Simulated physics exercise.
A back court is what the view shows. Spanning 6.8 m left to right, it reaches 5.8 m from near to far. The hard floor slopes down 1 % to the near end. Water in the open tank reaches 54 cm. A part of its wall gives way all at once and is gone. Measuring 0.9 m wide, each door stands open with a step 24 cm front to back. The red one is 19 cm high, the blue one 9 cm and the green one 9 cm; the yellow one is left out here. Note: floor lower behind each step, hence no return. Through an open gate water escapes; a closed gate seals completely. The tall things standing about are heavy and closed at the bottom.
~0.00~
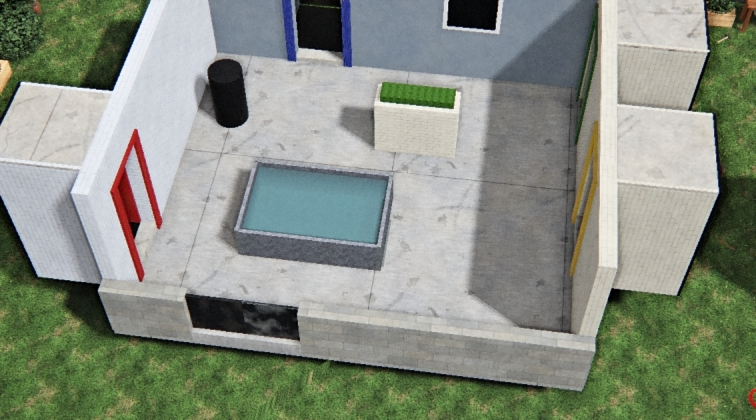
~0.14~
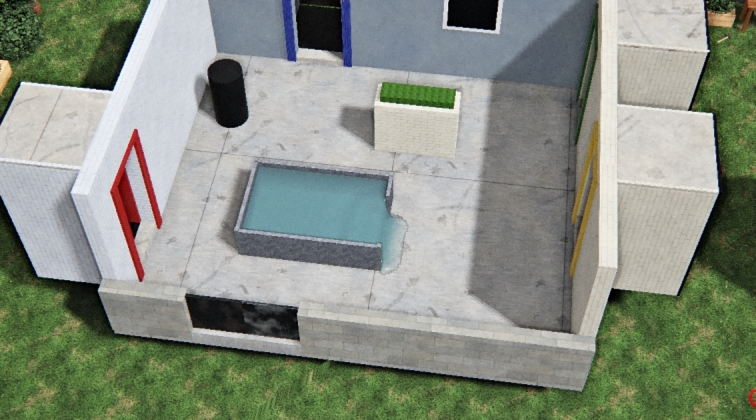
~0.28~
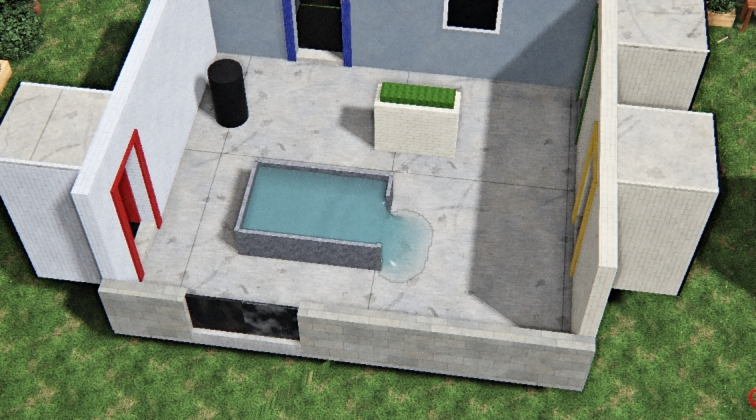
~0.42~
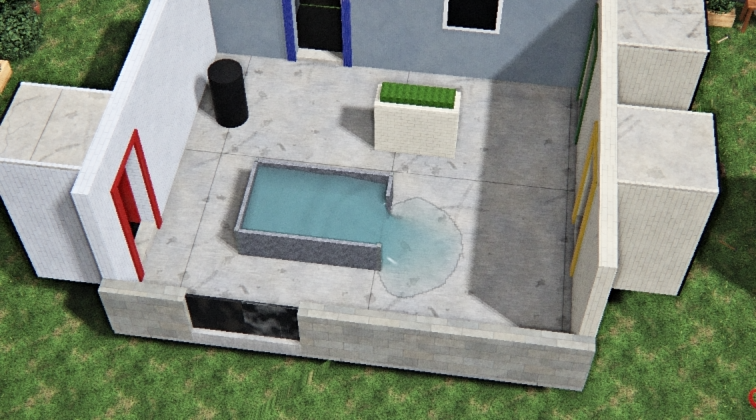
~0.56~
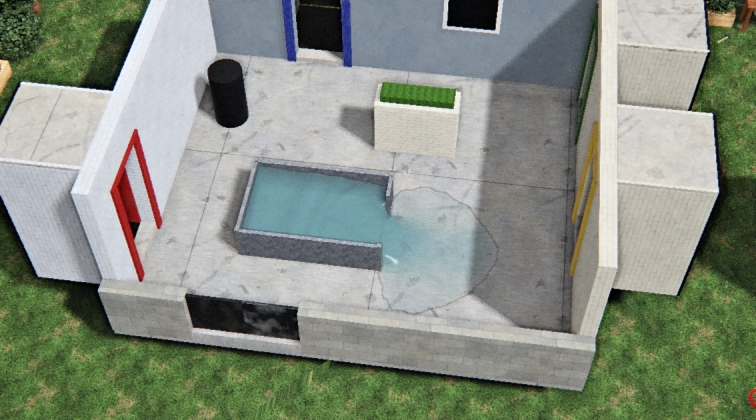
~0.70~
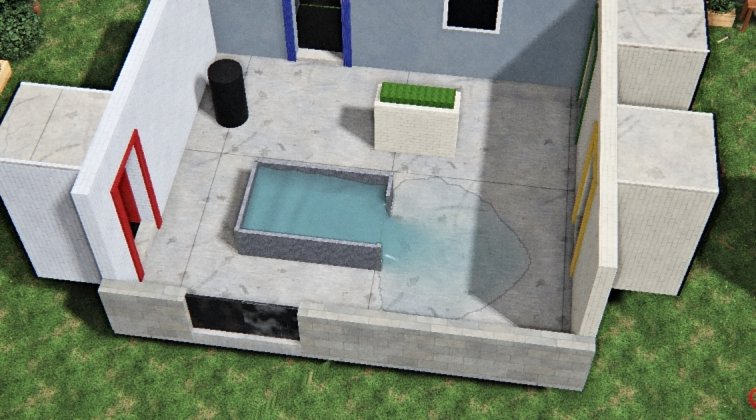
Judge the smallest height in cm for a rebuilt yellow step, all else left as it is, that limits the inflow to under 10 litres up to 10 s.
Roughly 17 cm at the least.
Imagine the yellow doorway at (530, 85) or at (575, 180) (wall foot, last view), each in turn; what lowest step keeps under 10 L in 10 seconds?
About 8.0 and 8.5 cm.
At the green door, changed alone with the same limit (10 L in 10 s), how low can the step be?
Green would need about 7.5 cm on its own.
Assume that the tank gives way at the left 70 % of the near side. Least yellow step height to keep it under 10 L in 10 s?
At least roughly 6.0 centimetres tall.
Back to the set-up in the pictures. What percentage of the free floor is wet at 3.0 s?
I'd say near 30 percent is wet.
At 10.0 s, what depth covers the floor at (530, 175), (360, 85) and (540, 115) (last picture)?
Roughly 6, 3 and 7 cm, in turn.
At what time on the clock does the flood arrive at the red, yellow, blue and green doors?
Arrives: Red 7.5 s / yellow 1.0 s / blue 6.5 s / green 2.4 s.
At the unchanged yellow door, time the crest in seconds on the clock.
Peak time: Around 2.2 s.
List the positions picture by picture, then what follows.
In the first frame, the open tank at (316, 205) is whole and still, 54 cm deep; the yellow door at (583, 208) is dry.
In the second frame, water pours out at (382, 235) and has run 0.3 m, to (400, 237); about 10 cm deep outside, 54 cm at the back.
In the third frame, the gap is at (382, 237), the front 0.7 m out at (424, 252); the back of the open tank holds 54 cm.
In the fourth frame, the gap is at (382, 237), the front 1.2 m out at (452, 261); the back of the open tank holds 54 cm.
In the fifth frame, the front is at (490, 260), 1.8 m from the gap at (382, 237); 2.7 m2 of floor is wet, 54 cm left at the back.
In the sixth frame, the gap is at (382, 237), the front 2.3 m out at (524, 263); the back of the open tank holds 53 cm; 0.9 m in a straight line remain to the yellow door at (583, 208).
After 1.4 s water covers 25 % of the floor, deepest (30 cm) near (386, 254); 16 cm at the yellow door, 0 litres in over its 25 cm step.
After 3.0 s water covers 30 % of the floor, deepest (25 cm) near (562, 363); 18 cm at the yellow door, 0 litres in over its 25 cm step.
After 10.0 s water covers 90 % of the floor, deepest (8 cm) near (199, 319); 6 cm at the yellow door, 0 litres in over its 25 cm step.
At the yellow door as built, the water arrived by 1.1 s and peaked near 22 cm at 2.2 s.
Run again over the same 10 s with other heights there, 24 litres in over 15 cm, 1 litre over 20 cm. The limit of 10 litres is kept from about 17 cm up.
